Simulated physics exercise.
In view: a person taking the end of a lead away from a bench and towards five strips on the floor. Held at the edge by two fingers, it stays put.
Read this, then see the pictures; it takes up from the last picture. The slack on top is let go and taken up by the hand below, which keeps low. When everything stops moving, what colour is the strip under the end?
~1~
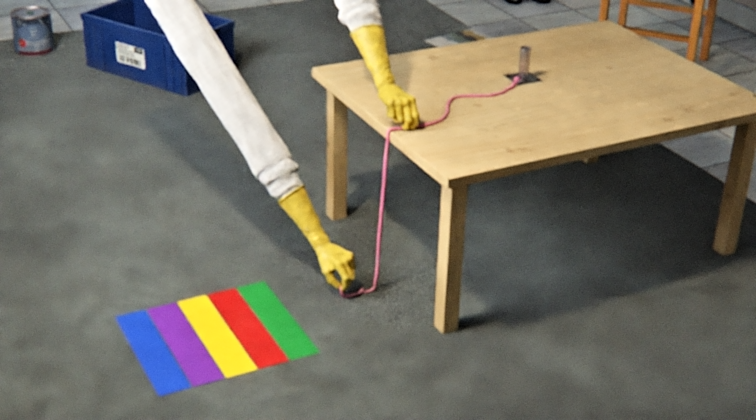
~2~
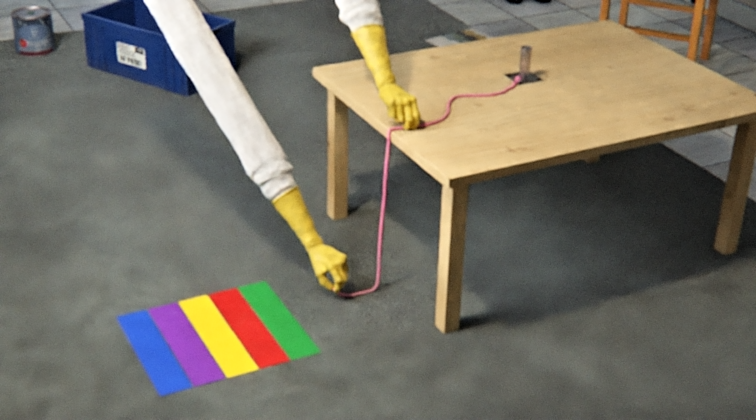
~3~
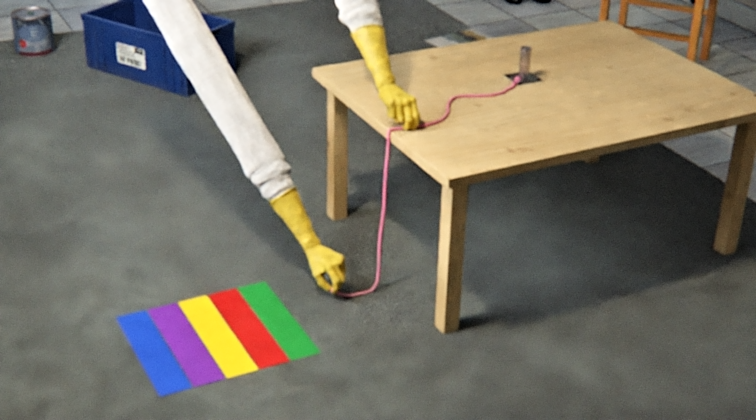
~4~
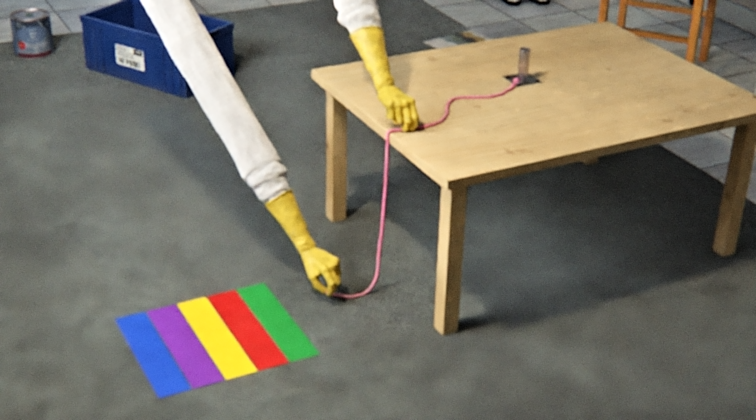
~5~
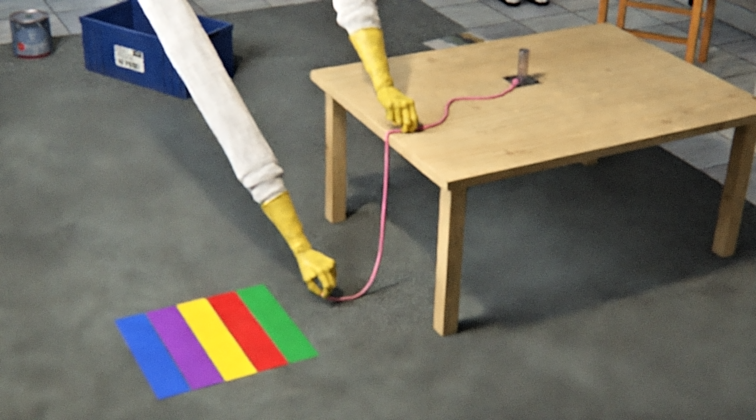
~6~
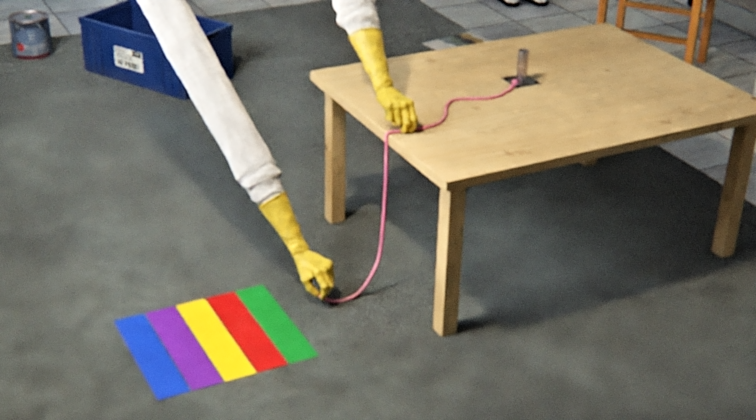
The strip under the end is yellow.
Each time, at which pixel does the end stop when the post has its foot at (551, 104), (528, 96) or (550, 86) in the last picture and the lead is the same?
Roughly (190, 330), (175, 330) and (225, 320).
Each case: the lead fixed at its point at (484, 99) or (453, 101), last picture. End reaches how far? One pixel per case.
Respectively, (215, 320) and (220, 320).
Soon after, end near (264, 310); over green.
After that, end near (227, 319); over yellow.
At the stop, end near (205, 325); over yellow. Over yellow.
